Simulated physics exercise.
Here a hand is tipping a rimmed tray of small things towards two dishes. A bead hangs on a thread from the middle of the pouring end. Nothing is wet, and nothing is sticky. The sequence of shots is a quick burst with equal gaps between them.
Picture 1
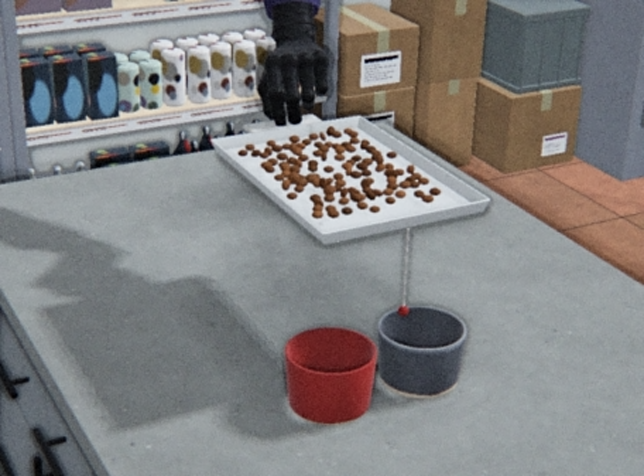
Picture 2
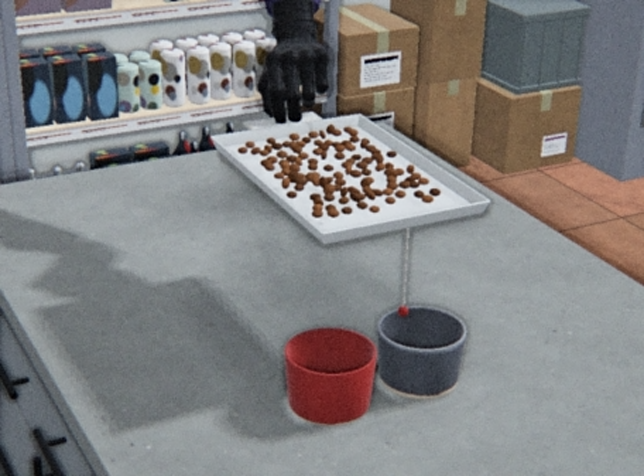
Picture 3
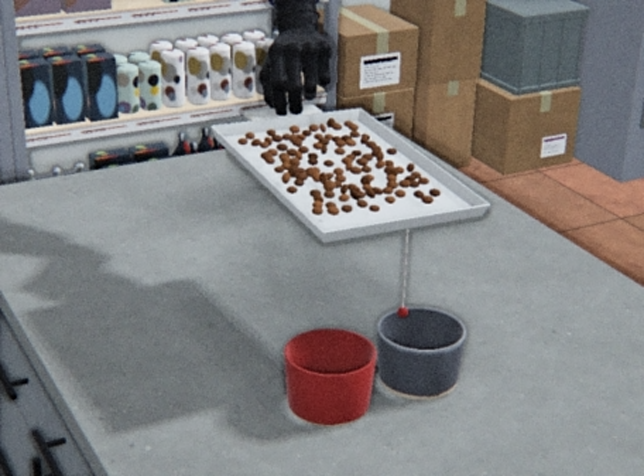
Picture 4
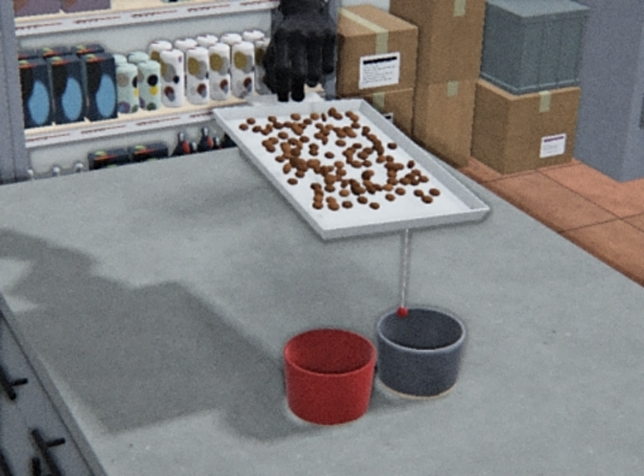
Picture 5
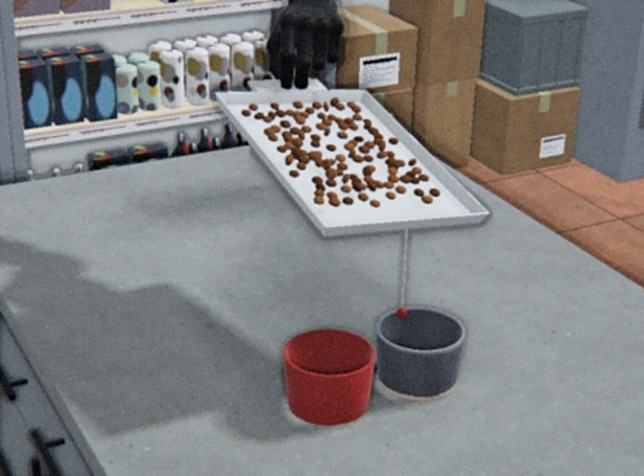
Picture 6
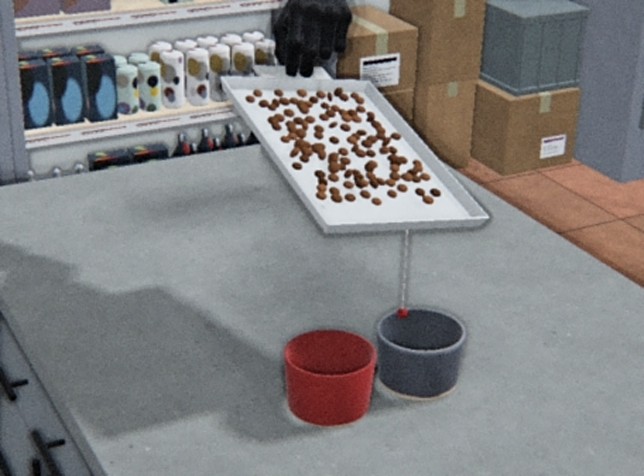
At the start, a black-gloved hand holds the far end of a white rimmed tray of small brown pieces above a red dish and a grey dish, a red bead hanging below. The hand gradually raises the far end, steepening the tray, and then its near edge tilts slightly, lower at the right corner.
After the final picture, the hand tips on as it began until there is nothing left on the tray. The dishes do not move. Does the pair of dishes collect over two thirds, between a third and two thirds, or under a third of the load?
Not even a third.
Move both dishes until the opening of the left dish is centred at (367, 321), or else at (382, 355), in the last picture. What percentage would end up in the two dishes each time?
Respectively 60 % and 40 %.
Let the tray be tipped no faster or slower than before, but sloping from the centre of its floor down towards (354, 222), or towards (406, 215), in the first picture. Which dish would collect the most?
The first tilt favours the left-side dish and the second the right-side dish.
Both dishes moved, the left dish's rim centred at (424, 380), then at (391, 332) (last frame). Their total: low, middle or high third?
Position 1 - under a third; position 2 - more than two thirds.
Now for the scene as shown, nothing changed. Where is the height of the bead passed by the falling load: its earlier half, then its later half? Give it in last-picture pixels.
About (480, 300), and after that about (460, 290).
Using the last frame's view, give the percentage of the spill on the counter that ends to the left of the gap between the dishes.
It comes to near 0 percent of the spill.
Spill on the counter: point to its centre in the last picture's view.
Its middle is at roughly (491, 364).
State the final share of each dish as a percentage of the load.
Left dish: 0 %, right dish: 10 %.
Soon after the last picture, tray tipped steeply; about two thirds on the tray; a stray few in the right dish; a small part outside both; about a quarter in the air.
A little later, tray tipped past a quarter turn; a small part in the right dish; most outside both; a stray few in the air.
Later still, tray tipped past a quarter turn; a small part in the right dish; most outside both.
At rest, tray tipped past a quarter turn; none in the left dish; a small part in the right dish; most outside both.
